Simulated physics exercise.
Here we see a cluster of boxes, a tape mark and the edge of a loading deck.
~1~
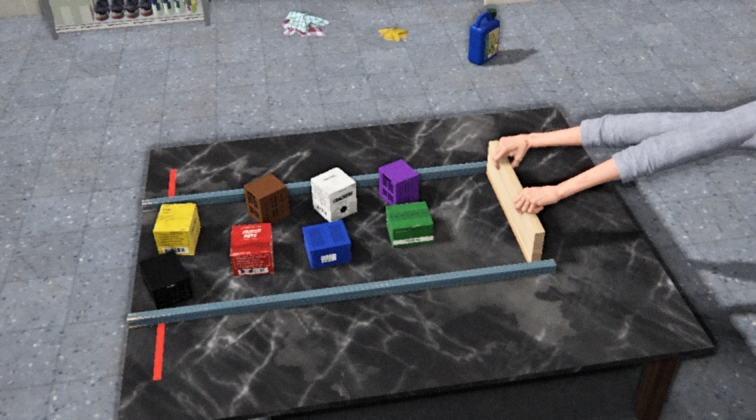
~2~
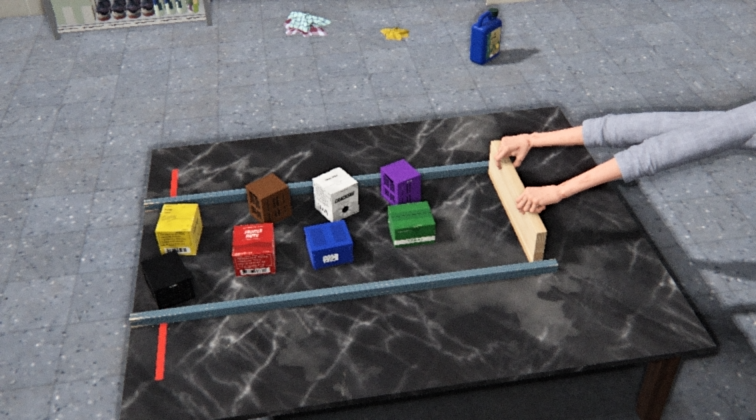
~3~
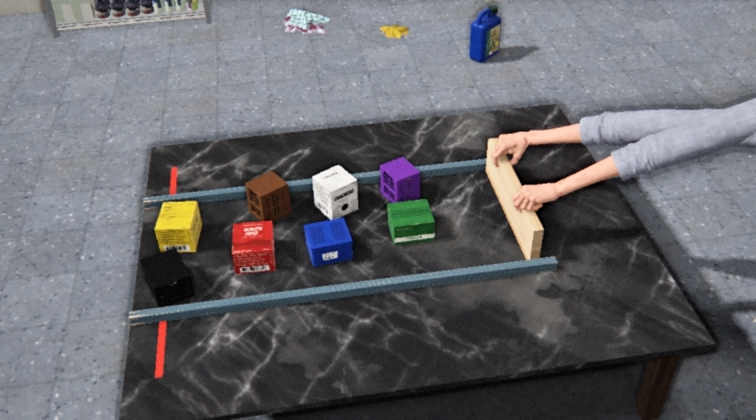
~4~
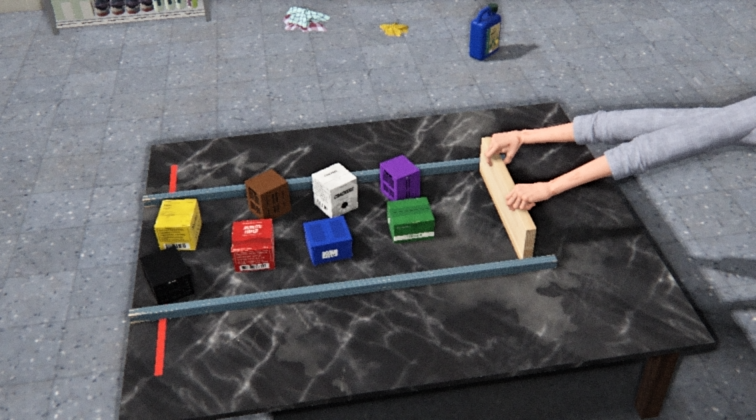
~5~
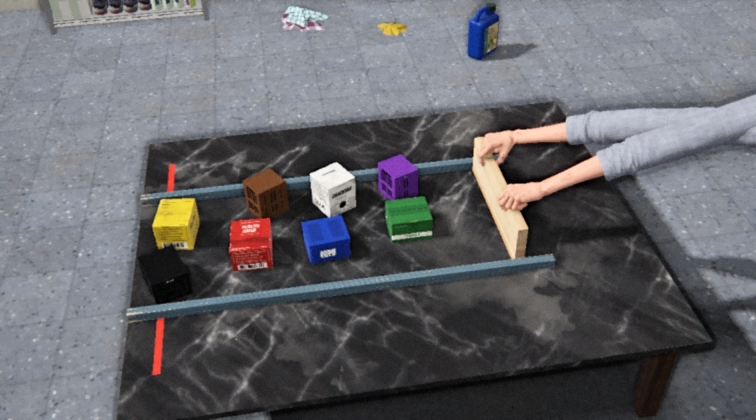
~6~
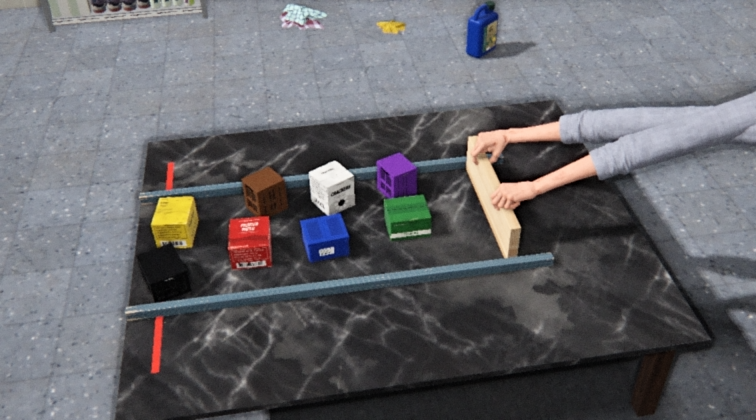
Eight small coloured boxes sit on a black marble-patterned table in a grey-tiled room, seen from above at an angle. Yellow and black are at the left near red tape marks, brown, white and purple behind red, blue and green, all between two blue-grey rails. Two hands reaching from the right first hold a wooden plank nearly still, then slide it slightly left, while the boxes stay put and the view shifts faintly.
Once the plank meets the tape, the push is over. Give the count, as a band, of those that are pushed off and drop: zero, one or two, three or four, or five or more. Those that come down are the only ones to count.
Those that drop number five or more.
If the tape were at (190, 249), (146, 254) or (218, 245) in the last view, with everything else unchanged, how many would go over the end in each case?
5, 8, 3.
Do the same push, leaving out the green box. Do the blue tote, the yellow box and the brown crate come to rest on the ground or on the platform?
The blue tote survives, the yellow box goes over, the brown crate is lost.
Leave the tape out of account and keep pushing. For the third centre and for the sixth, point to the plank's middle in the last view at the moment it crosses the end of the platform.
I'd say close to (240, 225), and after that close to (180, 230).
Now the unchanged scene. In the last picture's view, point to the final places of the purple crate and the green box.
Roughly at (150, 204) and at (140, 250), in that order.
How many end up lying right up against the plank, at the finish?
2 are in contact with it.
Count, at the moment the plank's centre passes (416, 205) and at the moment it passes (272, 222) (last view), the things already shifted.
That gives 2 for the first and 8 for the second.
Soon after, none off yet; black crate at rest near (164, 273); yellow box at rest near (176, 222); red box at rest near (251, 243).
Then, none off yet; black crate moved a little near (136, 280); yellow box moved a little near (157, 221); red box moved well along near (174, 252).
At rest, the number that fall off is five or more; fallen, white box, blue tote, brown crate, red box, yellow box and black crate.
